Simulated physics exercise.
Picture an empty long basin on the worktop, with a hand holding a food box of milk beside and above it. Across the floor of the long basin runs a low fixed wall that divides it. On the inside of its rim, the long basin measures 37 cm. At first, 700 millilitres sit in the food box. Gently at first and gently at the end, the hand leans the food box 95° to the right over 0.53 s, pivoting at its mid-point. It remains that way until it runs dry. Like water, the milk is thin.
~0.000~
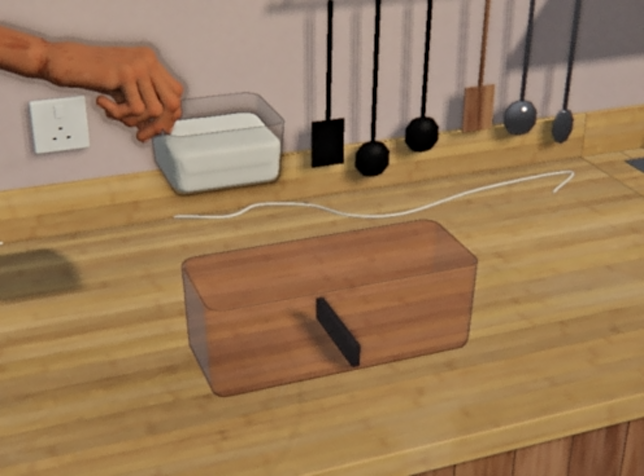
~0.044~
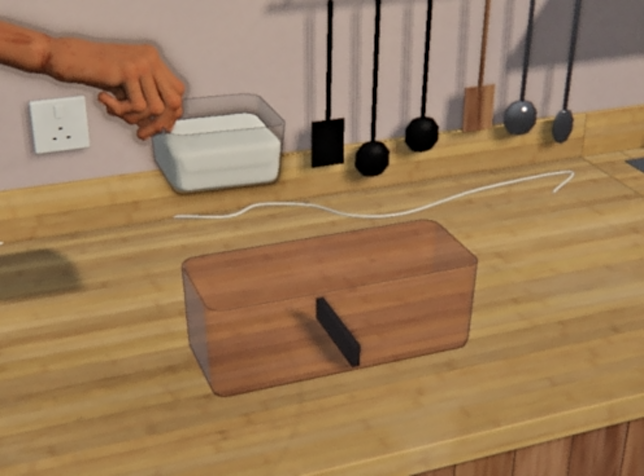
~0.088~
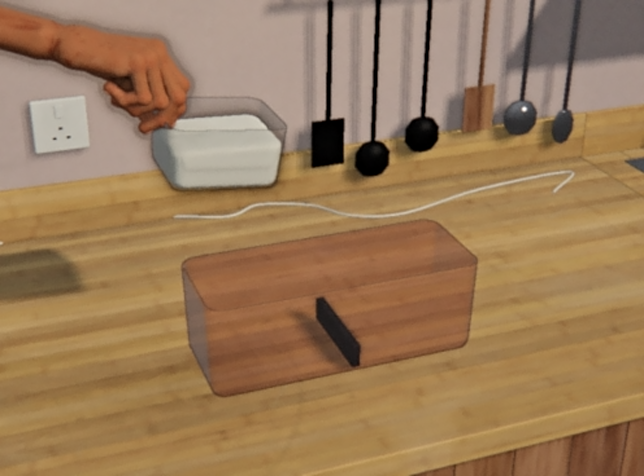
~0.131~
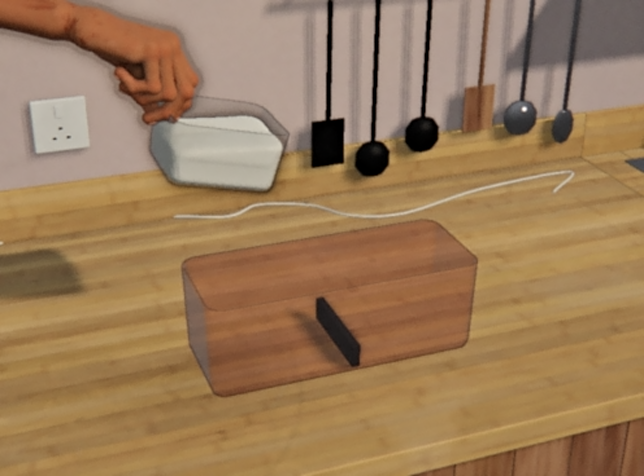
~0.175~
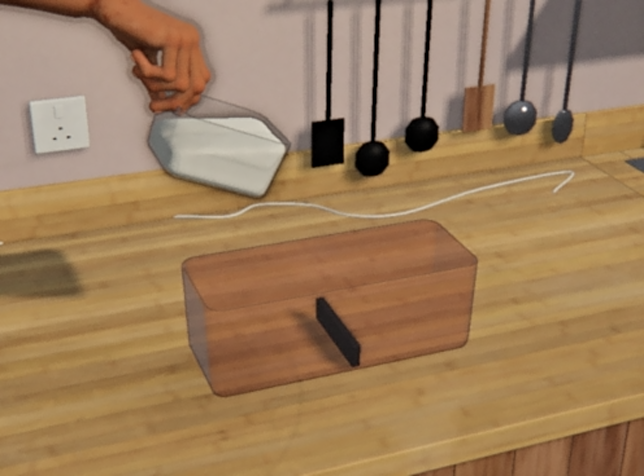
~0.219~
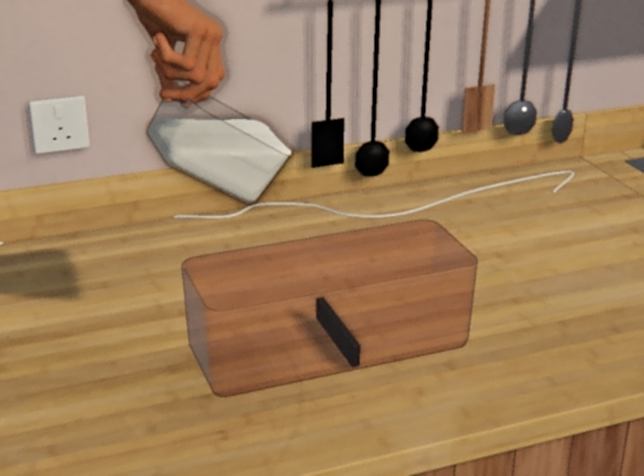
A hand gradually tilts a clear box of white milk to the right above the worktop.
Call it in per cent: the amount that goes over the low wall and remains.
I would put it at about 24 per cent.
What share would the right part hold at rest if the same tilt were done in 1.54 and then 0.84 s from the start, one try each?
I'd say 45 percent on the first go, 40 percent on the next.
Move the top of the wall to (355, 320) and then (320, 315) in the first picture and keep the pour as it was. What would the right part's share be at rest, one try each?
20 in a hundred, followed by 50 in a hundred.
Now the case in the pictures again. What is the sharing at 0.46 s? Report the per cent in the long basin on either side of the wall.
I'd say some 14 in a hundred on the left and 0 on the right.
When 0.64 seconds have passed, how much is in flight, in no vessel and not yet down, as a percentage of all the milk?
Estimate: Around 10 per cent.
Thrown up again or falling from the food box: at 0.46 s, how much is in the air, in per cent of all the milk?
About 58 per cent.
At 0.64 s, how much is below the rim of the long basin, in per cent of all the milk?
80 per cent, give or take a little.
By 0.46 s the tilt is 91° and 28 per cent is still to pour, 14 is left of the wall and 0 right of it.
By 0.64 s the tilt is 95° and 9 per cent is still to pour, 56 is left of the wall and 23 right of it.
By 0.83 s the tilt is 95° and 3 per cent is still to pour, 63 is left of the wall and 22 right of it.
By 1.03 s the tilt is 95° and 0 per cent is still to pour, 69 is left of the wall and 24 right of it.
At rest 71 per cent lies left of the wall, 24 right of it and 5 outside.
